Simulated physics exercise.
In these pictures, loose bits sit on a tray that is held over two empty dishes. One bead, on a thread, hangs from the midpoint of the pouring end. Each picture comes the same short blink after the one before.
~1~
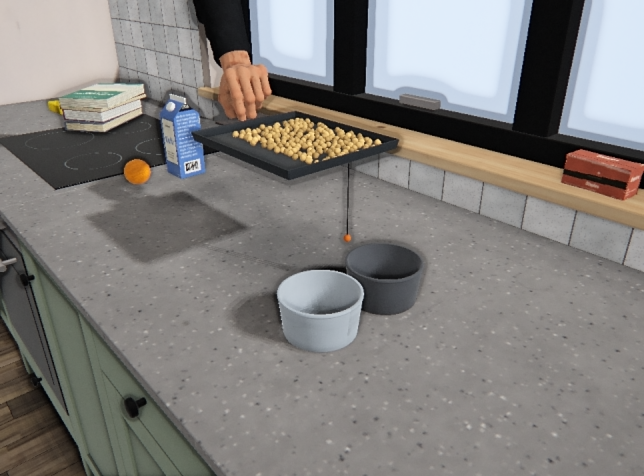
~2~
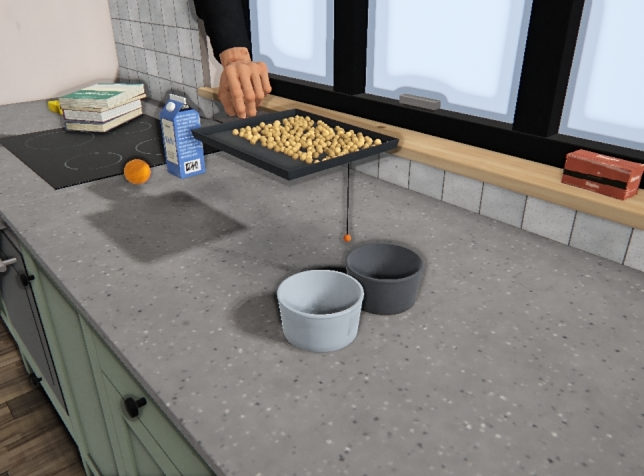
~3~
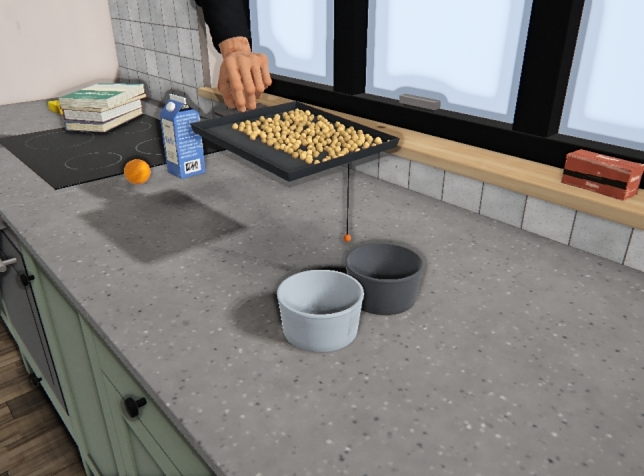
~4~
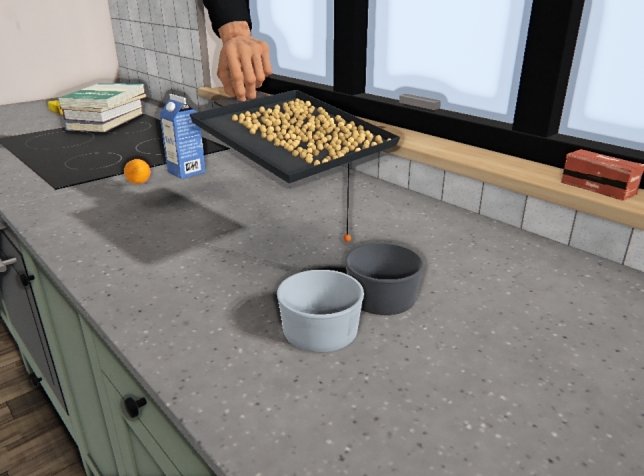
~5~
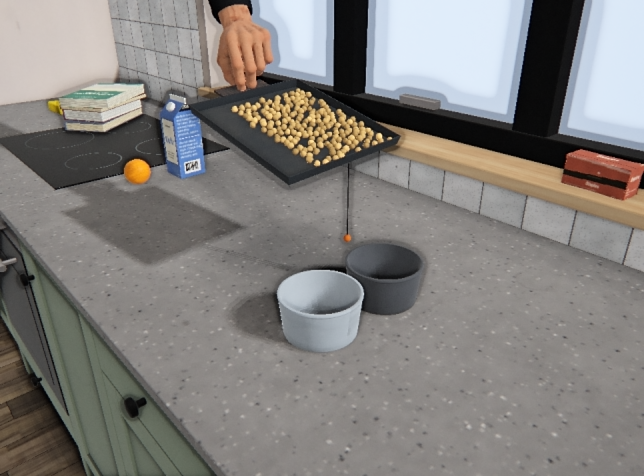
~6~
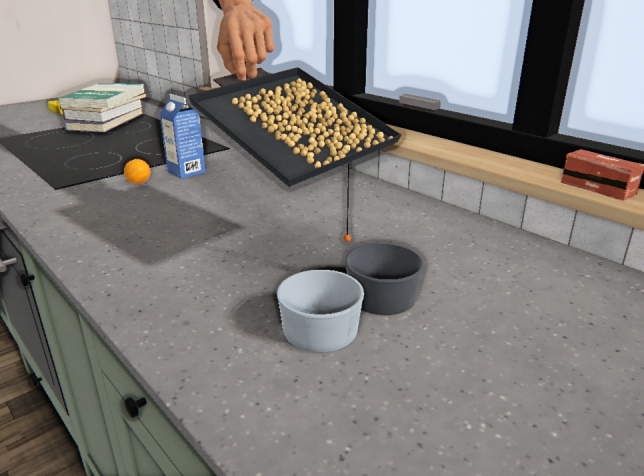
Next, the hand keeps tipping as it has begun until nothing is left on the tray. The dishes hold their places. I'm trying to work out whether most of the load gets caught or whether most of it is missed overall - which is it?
The greater share is going to end up in the dishes.
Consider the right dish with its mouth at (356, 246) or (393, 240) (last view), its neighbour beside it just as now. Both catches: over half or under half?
Well, it comes to a greater portion at first and a greater portion after that.
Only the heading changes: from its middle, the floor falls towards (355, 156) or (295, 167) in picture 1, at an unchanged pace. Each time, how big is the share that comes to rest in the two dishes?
40 % and 20 %, roughly.
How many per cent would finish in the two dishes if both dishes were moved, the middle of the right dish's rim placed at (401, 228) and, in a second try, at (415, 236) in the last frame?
Trial 1 around 20 percent, trial 2 around 40 percent.
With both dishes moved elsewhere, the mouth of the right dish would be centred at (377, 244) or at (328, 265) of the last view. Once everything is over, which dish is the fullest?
The one at left, then the one at right.
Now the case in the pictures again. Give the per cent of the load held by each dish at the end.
Left dish keeps 40 %, right dish keeps 30 %.
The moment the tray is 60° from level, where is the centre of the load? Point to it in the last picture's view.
I'd mark it close to (329, 146).
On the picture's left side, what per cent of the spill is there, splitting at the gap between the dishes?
Left share: Some 90 per cent.
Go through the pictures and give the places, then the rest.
Corners of the pouring end at (289, 170) and (397, 139), level; middle of the load at (312, 139), dried chickpeas; left dish at (349, 325); right dish at (412, 290); bead on its thread at (347, 238), in the first frame.
Corners of the pouring end at (289, 170) and (397, 139), level; middle of the load at (312, 138), in the second frame.
Corners of the pouring end at (289, 171) and (397, 138), tipped barely, lowest at the left corner; middle of the load at (312, 135), in the third frame.
Corners of the pouring end at (289, 173) and (398, 137), tipped a little, lowest at the left corner; middle of the load at (312, 130), in the fourth frame.
Corners of the pouring end at (290, 176) and (398, 135), tipped a little, lowest at the left corner; middle of the load at (312, 124), in the fifth frame.
Corners of the pouring end at (290, 178) and (399, 134), tipped clearly, lowest at the left corner; middle of the load at (313, 120); left dish at (349, 325); right dish at (412, 290), in the sixth frame.
Soon after the last picture, tray tipped steeply; nearly all on the tray; a small part in the air.
A little later, tray tipped right over; about two thirds on the tray; a small part in the left dish; a stray few in the right dish; a small part outside both; about a quarter in the air.
Later still, tray tipped past a quarter turn; about a third in the left dish; about a quarter in the right dish; about a third outside both.
At rest, tray tipped past a quarter turn; about a third in the left dish; about a quarter in the right dish; about a third outside both.
